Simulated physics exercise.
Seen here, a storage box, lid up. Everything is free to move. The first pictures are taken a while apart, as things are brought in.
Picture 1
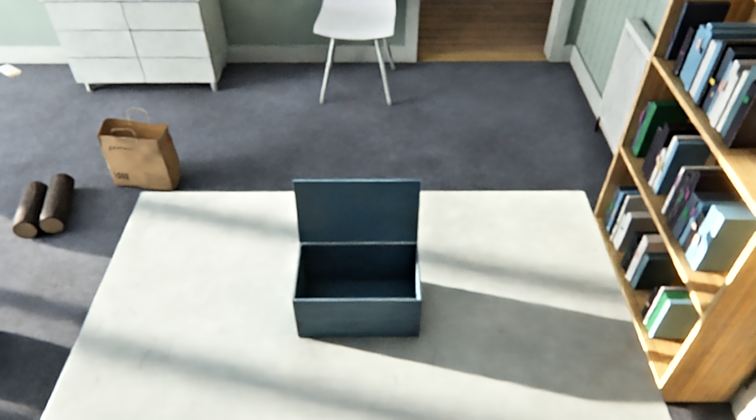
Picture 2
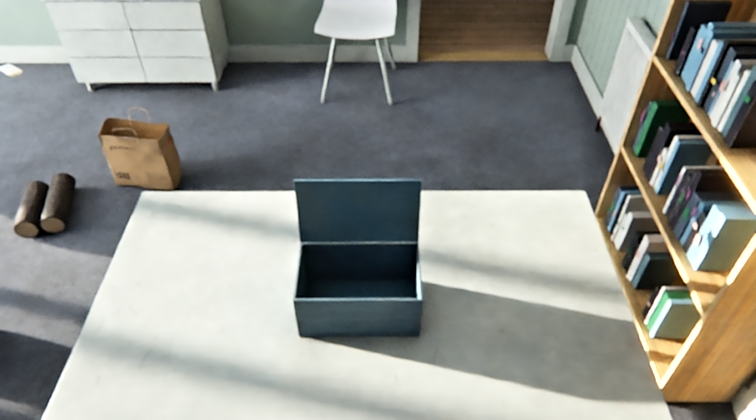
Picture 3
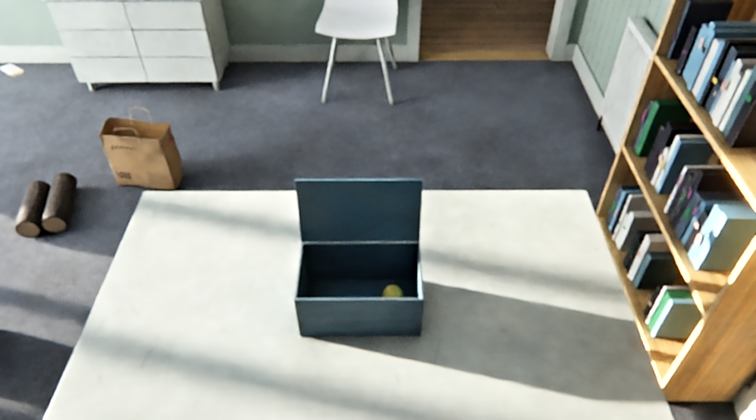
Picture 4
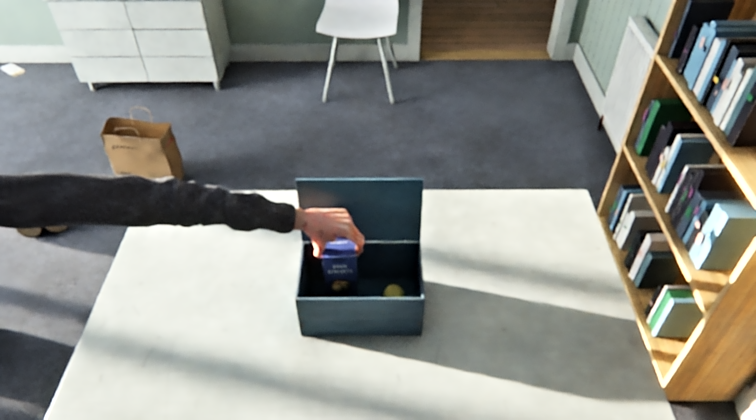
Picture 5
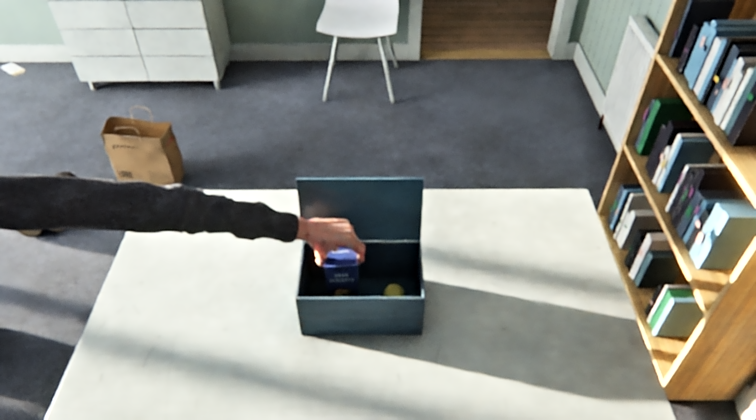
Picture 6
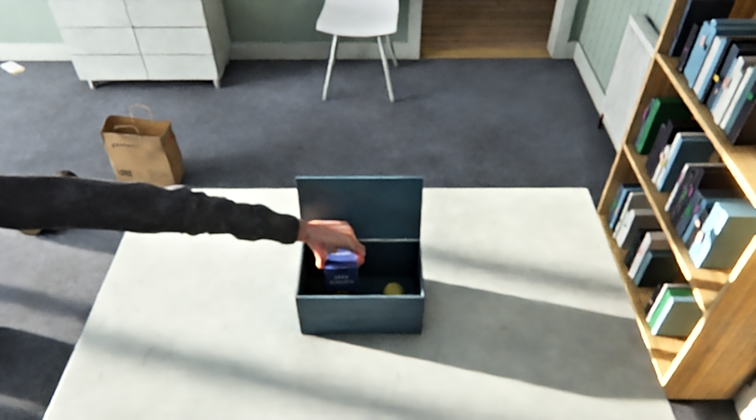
A small yellow object appears inside the open, empty dark blue storage box on the pale table, toward its right side. Then a dark-sleeved arm reaches in from the left, its hand gripping a blue carton over the box, and lowers it slightly into the left part, keeping hold of it.
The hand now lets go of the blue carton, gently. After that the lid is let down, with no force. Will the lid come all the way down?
The lid will not close.
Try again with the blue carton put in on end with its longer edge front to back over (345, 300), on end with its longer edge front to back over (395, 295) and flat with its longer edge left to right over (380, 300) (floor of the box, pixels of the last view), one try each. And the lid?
First try: It is held up; second try: It is held up; third try: It closes.
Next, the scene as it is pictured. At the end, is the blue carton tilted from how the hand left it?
It stays as placed.
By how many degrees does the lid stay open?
About 20°.
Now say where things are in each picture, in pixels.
In the first frame, the last thing is not in view yet.
In the second frame, the last thing is not in view yet.
In the third frame, the last thing is not in view yet.
In the fourth frame, still above its spot; blue carton (340, 267).
In the fifth frame, still above its spot; blue carton (342, 276).
In the sixth frame, in place under the hand; blue carton (342, 277).
Then, 1.10 s after the last picture, lid starting down.
Then, 1.50 s after the last picture, lid 62° above the rim.
Then, 1.80 s after the last picture, lid 36° above the rim.
At rest, lid 21° above the rim; both in place. Seen from the same camera at the end, blue carton near (342, 278).
